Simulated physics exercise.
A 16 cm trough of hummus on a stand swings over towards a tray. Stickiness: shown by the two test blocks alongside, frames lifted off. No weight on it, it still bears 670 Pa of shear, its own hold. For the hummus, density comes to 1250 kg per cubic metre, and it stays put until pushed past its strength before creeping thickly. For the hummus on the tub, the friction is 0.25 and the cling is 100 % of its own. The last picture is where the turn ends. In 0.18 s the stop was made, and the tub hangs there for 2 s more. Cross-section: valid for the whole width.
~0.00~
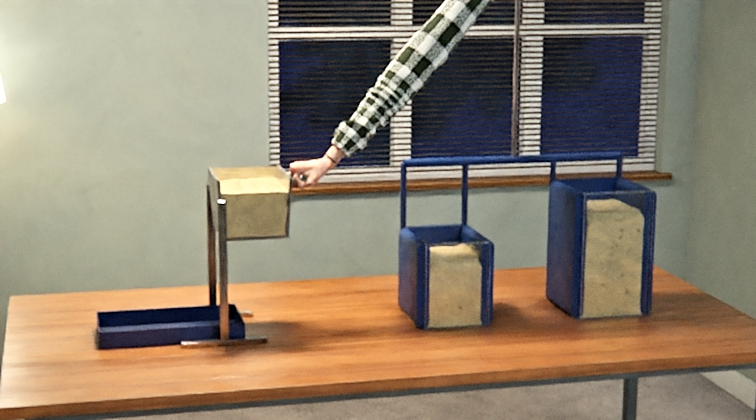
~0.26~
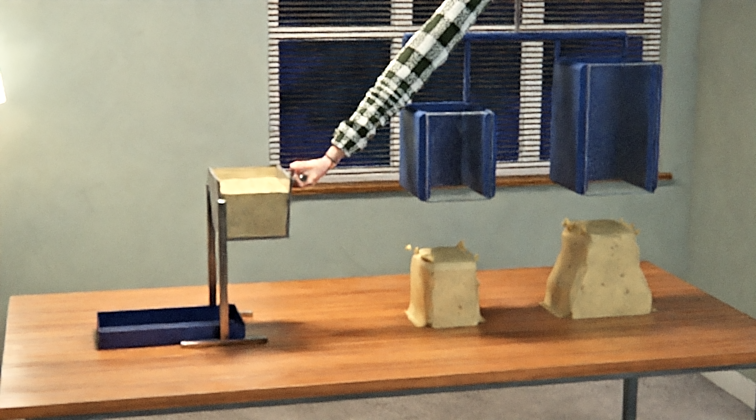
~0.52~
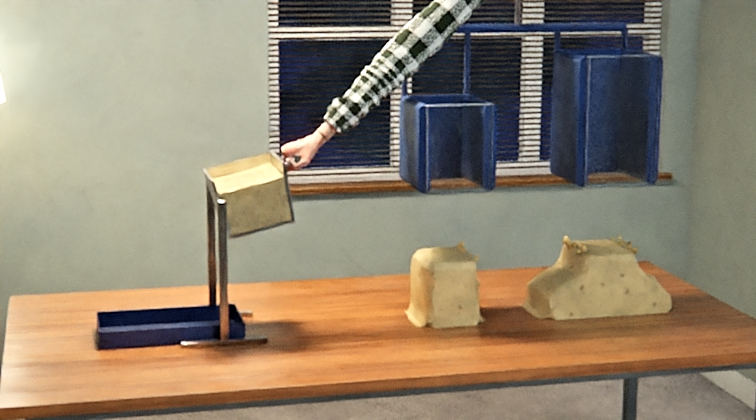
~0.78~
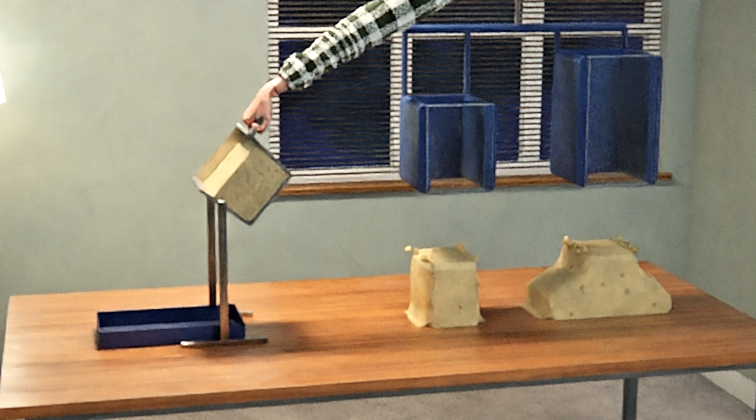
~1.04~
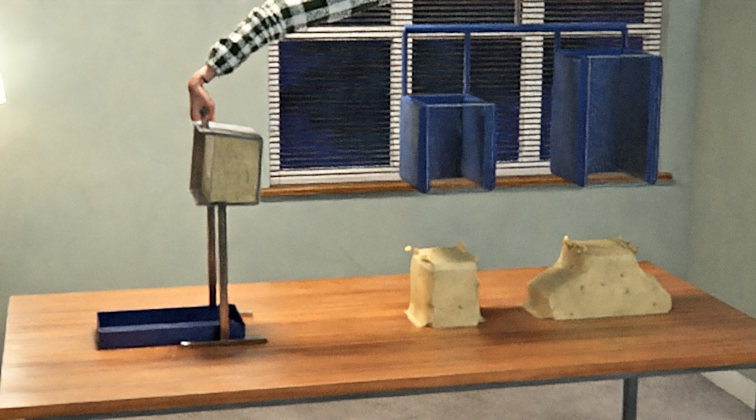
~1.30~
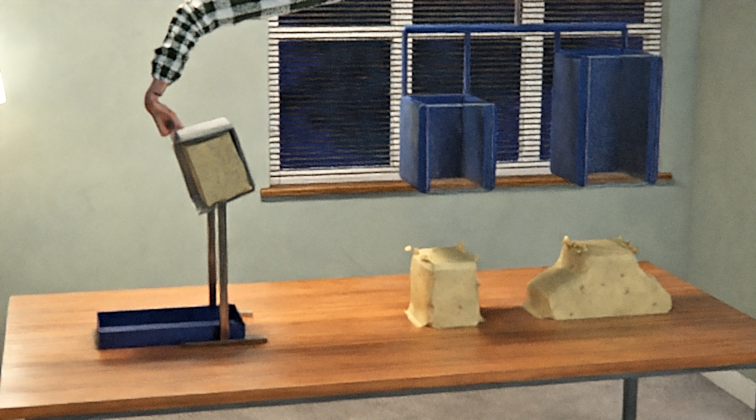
On a wooden table, blue casings lift off two beige blocks that slump, then a hand swings a filled tub leftward over.
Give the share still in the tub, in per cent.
0 %.
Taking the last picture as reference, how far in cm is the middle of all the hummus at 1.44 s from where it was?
Some 3 cm.
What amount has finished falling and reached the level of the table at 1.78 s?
I'd say about 0 per cent of it.
By 1.44 s, the tub is at 108 degrees and holds 100 %.
By 1.61 s, the tub is at 108 degrees and holds 57 %.
By 1.78 s, the tub is at 108 degrees and holds 29 %.
By 1.95 s, the tub is at 108 degrees and holds 4 %.
By 3.30 s, at the end, the tub is at 108 degrees and holds 0 %.
